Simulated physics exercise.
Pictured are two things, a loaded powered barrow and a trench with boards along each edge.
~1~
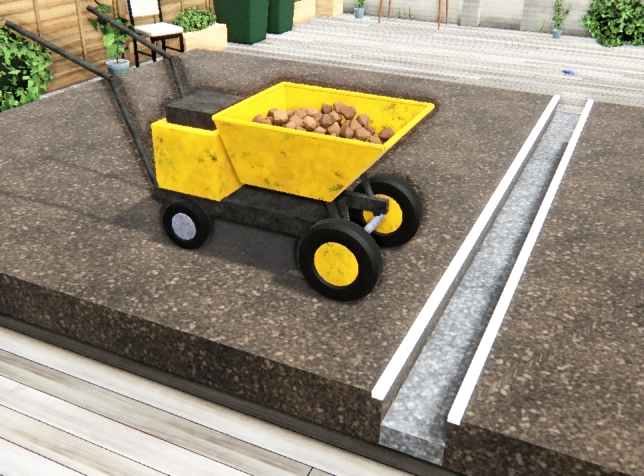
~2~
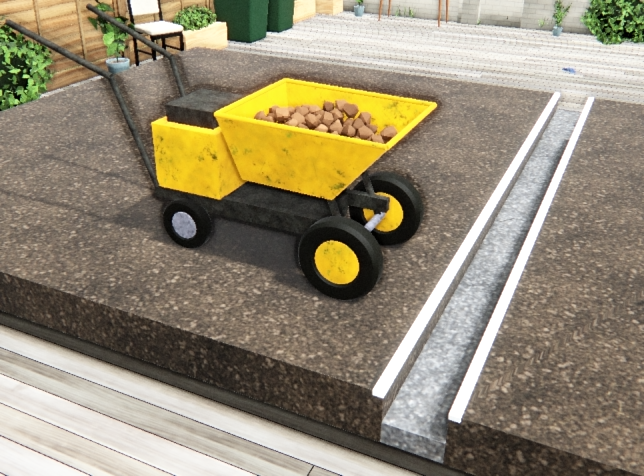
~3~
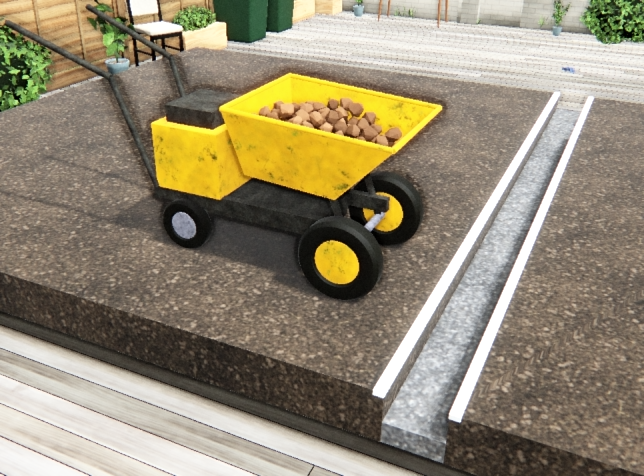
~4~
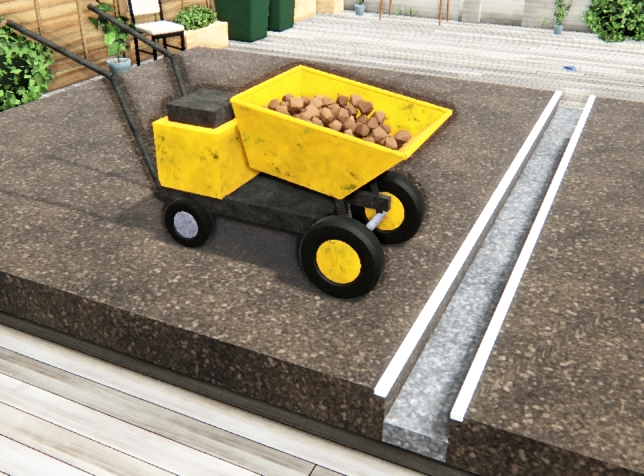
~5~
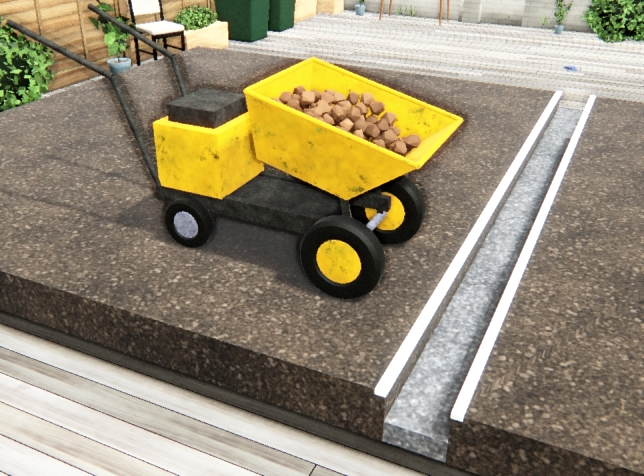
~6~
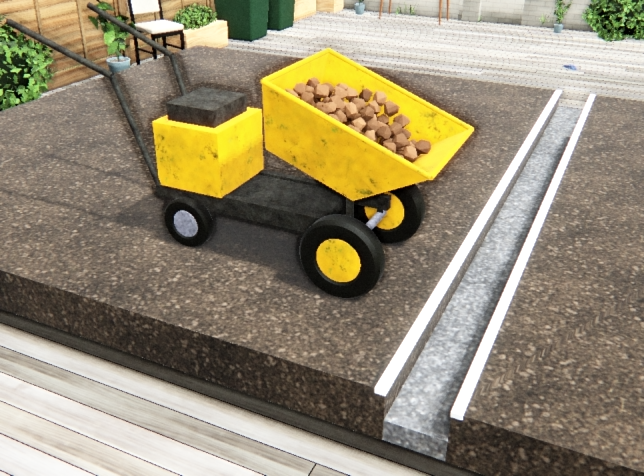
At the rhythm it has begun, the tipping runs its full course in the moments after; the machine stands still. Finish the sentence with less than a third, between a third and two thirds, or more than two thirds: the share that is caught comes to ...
The share that is caught comes to less than a third.
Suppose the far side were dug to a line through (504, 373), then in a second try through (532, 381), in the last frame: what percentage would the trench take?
The first case gives around 70 percent, and the second around 90 percent.
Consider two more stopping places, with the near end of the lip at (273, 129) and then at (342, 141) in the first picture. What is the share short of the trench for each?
It comes out near 50 in a hundred for the first and near 0 in a hundred for the second.
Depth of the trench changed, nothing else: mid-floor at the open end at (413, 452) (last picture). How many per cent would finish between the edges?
Roughly 20 in a hundred.
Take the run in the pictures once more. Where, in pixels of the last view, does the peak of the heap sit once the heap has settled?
The peak rests near (518, 288).
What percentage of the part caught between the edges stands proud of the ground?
My guess is some 15 per cent.
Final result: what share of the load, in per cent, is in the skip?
About 10 per cent.
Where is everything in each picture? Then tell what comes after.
In the first picture, lip of the skip near (384, 148), level; top of the load near (310, 123), clay clods; first edge of the trench near (404, 349); far edge near (475, 370), the trench under half as wide as the skip, and about half as deep as wide.
In the second picture, lip of the skip near (387, 148), tipped barely; top of the load near (312, 121).
In the third picture, lip of the skip near (393, 151), tipped barely; top of the load near (316, 118).
In the fourth picture, lip of the skip near (405, 157), tipped a little; top of the load near (310, 111).
In the fifth picture, lip of the skip near (417, 166), tipped a little; top of the load near (321, 107).
In the sixth picture, lip of the skip near (430, 178), tipped clearly; top of the load near (320, 108); first edge of the trench near (407, 345); far edge near (478, 365).
Shortly afterwards, skip tipped steeply; the whole lot in the skip.
Next, skip tipped right over; the bulk in the skip; only a few in or heaped over the trench; a little beyond it; only a few falling.
Some moments later, skip tipped right over; near a quarter in the skip; a little in or heaped over the trench; near two thirds beyond it.
In the end, skip tipped right over; a little in the skip; near a quarter in or heaped over the trench; near two thirds beyond it.
